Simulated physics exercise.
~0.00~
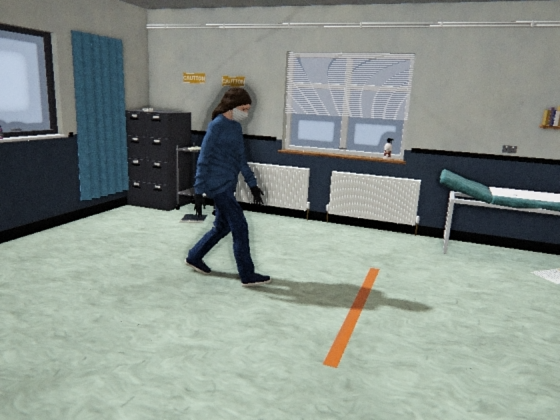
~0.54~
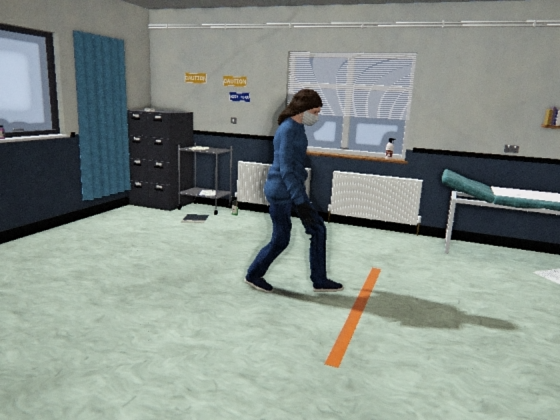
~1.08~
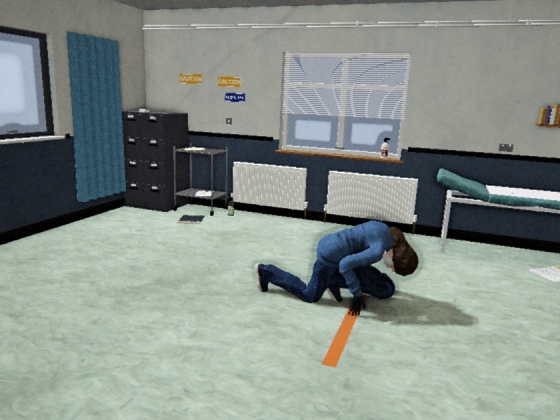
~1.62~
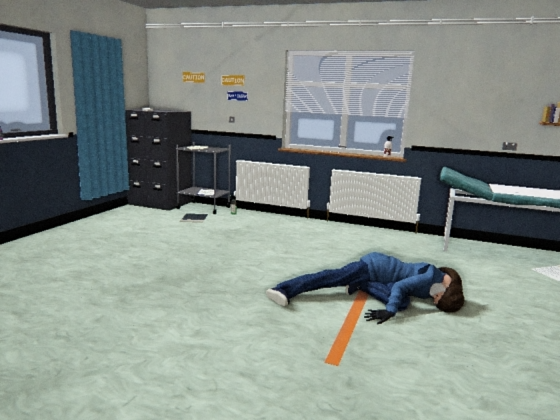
A shopper with brown hair, a pale face covering, blue clothes and dark gloves walks rightward across a clinic-like room, seen from a slightly swaying raised view. A strip of orange tape lies on the pale green floor, with a teal curtain and dark filing cabinet at left, white radiators beneath a window behind, and a couch at right. Nearing the tape, the shopper sinks and folds forward onto the knees, head low and arms down. The body then topples rightward and ends stretched on the floor, hips, chest and head across the tape.
